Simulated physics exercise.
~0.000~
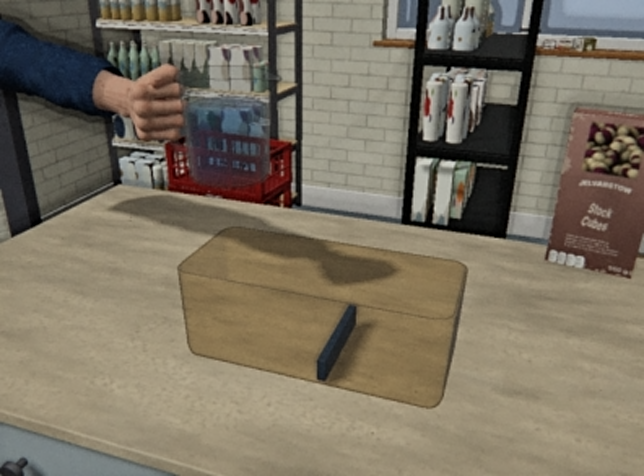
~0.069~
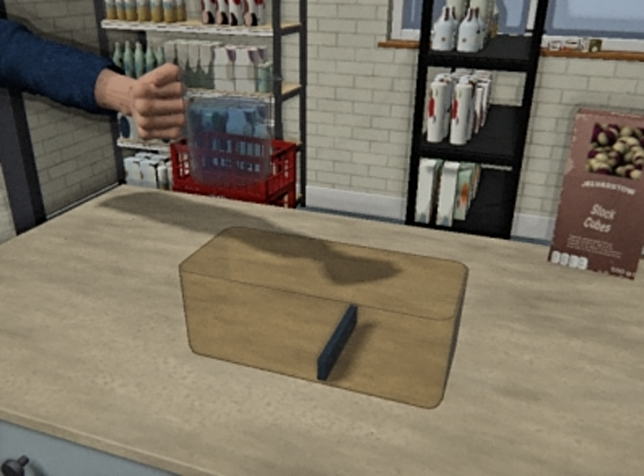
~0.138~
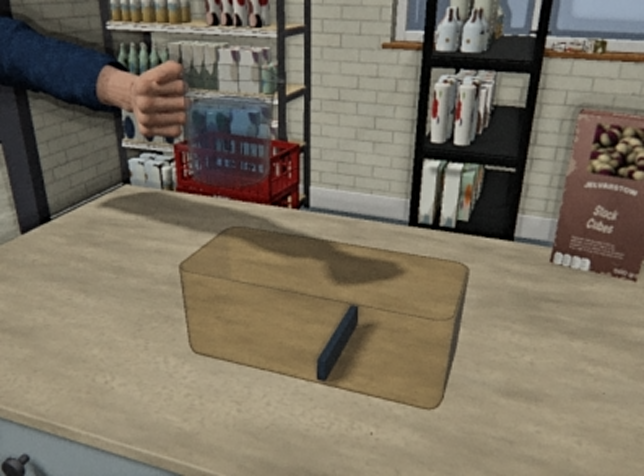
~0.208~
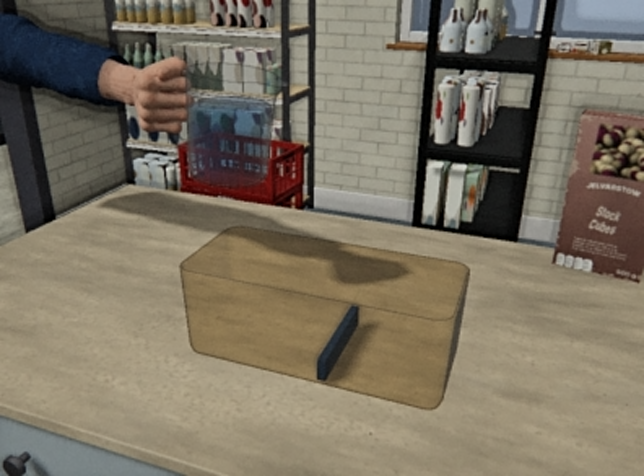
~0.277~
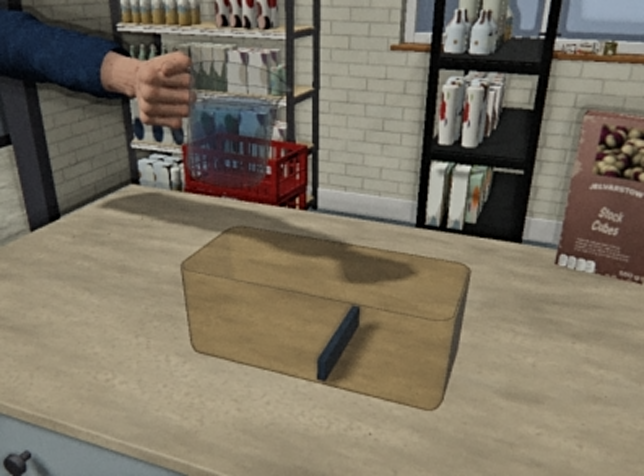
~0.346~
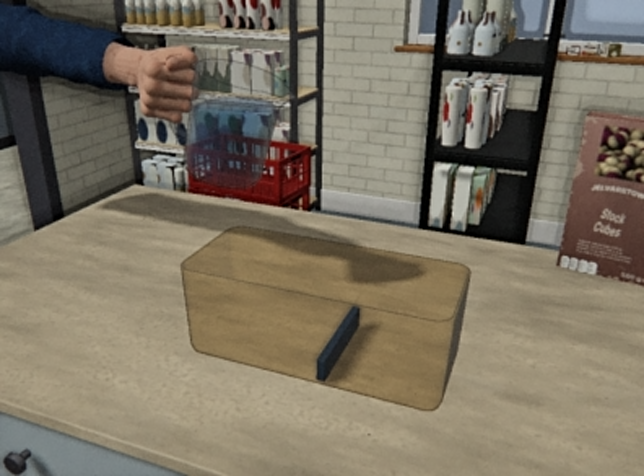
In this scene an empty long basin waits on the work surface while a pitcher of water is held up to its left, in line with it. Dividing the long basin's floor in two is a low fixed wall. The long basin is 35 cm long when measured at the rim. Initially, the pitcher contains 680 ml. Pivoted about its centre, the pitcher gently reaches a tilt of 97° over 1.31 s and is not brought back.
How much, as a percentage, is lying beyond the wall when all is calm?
Around 63 per cent lies beyond the wall.
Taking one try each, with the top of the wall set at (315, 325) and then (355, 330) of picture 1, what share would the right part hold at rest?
Around 90 and 25 percent, in that order.
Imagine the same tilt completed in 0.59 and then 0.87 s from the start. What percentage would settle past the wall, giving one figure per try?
I'd say 60 percent on the first go, 65 percent on the next.
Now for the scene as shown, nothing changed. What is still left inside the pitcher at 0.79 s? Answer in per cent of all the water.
Some 90 per cent.
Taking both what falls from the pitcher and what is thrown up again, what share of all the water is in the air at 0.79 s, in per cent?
Some 10 % is the figure.
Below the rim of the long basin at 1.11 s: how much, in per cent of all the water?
That comes to about 36 percent.
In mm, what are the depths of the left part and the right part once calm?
I'd say close to 8 mm on the left, close to 20 mm on the right.
Then, 0.79 s in, the tilt is 63° and 90 per cent is still to pour, 0 is left of the wall and 0 right of it.
Then, 1.11 s in, the tilt is 91° and 41 per cent is still to pour, 4 is left of the wall and 31 right of it.
Then, 1.44 s in, the tilt is 97° and 8 per cent is still to pour, 21 is left of the wall and 65 right of it.
Then, 1.81 s in, the tilt is 97° and 1 per cent is still to pour, 35 is left of the wall and 63 right of it.
Finally, 36 per cent lies left of the wall, 63 right of it and 1 outside.
